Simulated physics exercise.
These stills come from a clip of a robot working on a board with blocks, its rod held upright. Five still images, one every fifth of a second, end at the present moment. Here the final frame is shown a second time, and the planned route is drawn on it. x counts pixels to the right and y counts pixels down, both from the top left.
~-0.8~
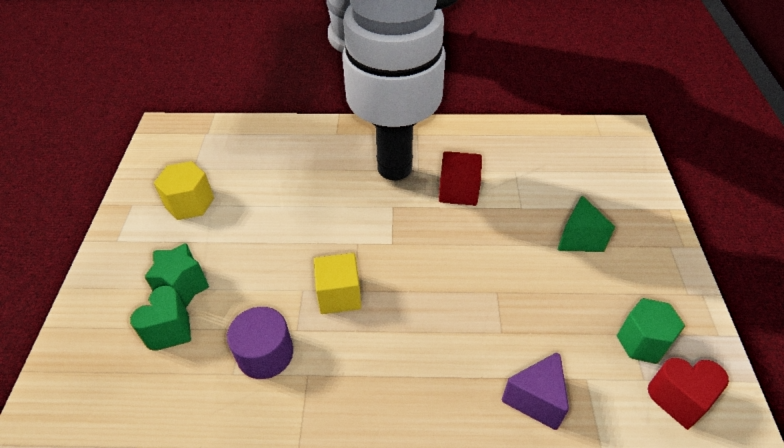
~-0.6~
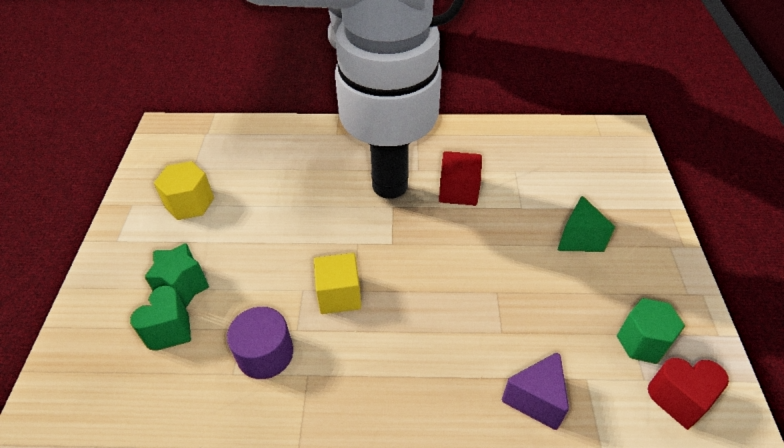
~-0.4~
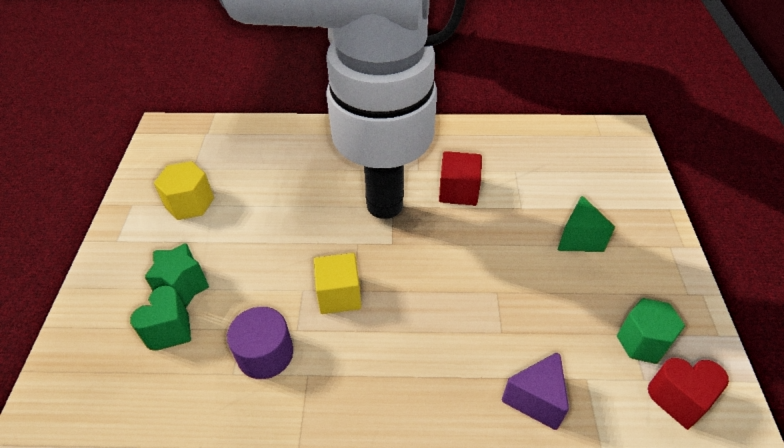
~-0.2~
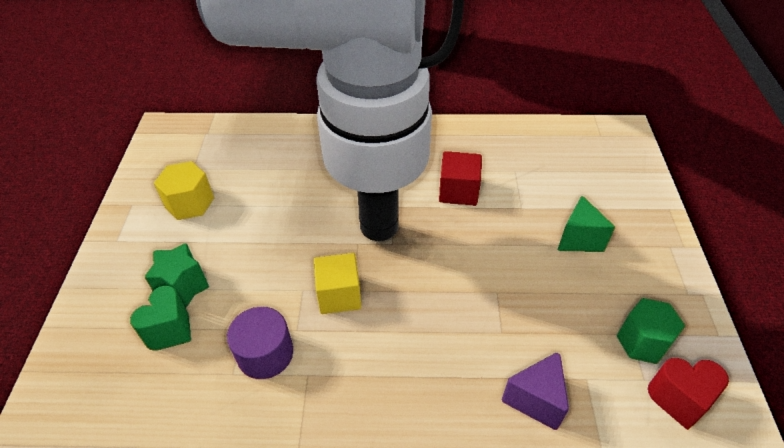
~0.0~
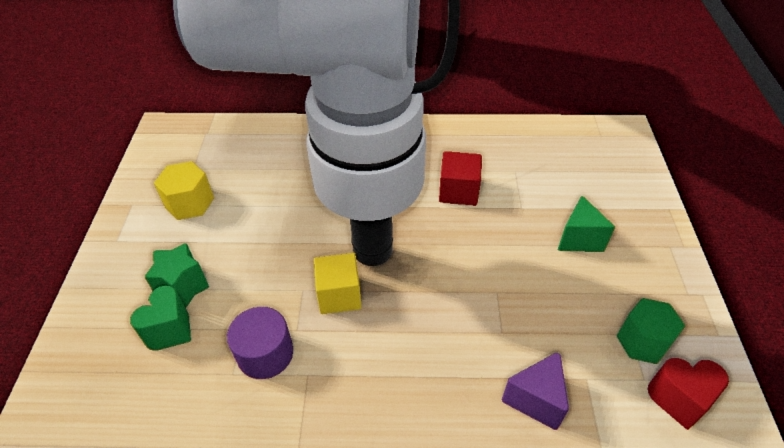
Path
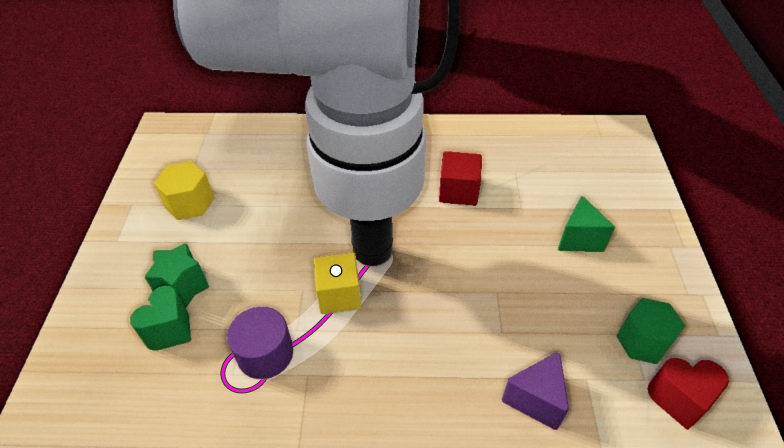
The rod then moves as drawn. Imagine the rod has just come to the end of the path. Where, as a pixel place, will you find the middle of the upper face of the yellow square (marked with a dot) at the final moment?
Put as a pixel place, it's (242, 392).
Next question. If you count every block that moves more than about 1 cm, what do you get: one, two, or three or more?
Going by the path, two of them shift by more than about 1 cm.
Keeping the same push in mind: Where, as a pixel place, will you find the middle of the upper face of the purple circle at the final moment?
About (186, 382).
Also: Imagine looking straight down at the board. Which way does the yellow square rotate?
Anticlockwise, looking down.
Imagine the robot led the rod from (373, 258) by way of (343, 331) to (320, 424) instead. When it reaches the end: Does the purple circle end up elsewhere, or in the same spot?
Once the path is done, it is somewhere new.
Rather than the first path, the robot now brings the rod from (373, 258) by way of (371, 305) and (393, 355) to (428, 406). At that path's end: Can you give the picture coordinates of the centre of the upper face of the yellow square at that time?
It sits at (319, 296).
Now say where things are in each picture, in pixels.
Rod's lower end at (395, 169); green heart-shaped block at (157, 308); purple circle at (257, 331); yellow square at (336, 271), in the first frame.
Rod at (390, 187); blocks still, in the second frame.
Rod at (385, 206); blocks still, in the third frame.
Rod at (379, 228); blocks still, in the fourth frame.
Rod at (373, 252); green heart-shaped block at (157, 308); purple circle at (257, 331); yellow square at (336, 271), in the fifth frame.
Drawn move, from (373, 258) via (342, 298) and (302, 339), ending at (246, 370); the dot is on the yellow square.
What follows on the original path. One third of the way, rod at (340, 293); purple circle at (246, 338); yellow square at (300, 309).
Two thirds of the way, rod at (299, 334); purple circle at (204, 369); yellow square at (266, 362), turned 25° anticlockwise.
At the end, rod at (243, 364); green heart-shaped block still; purple circle at (186, 382); yellow square at (242, 392), turned 85° anticlockwise.
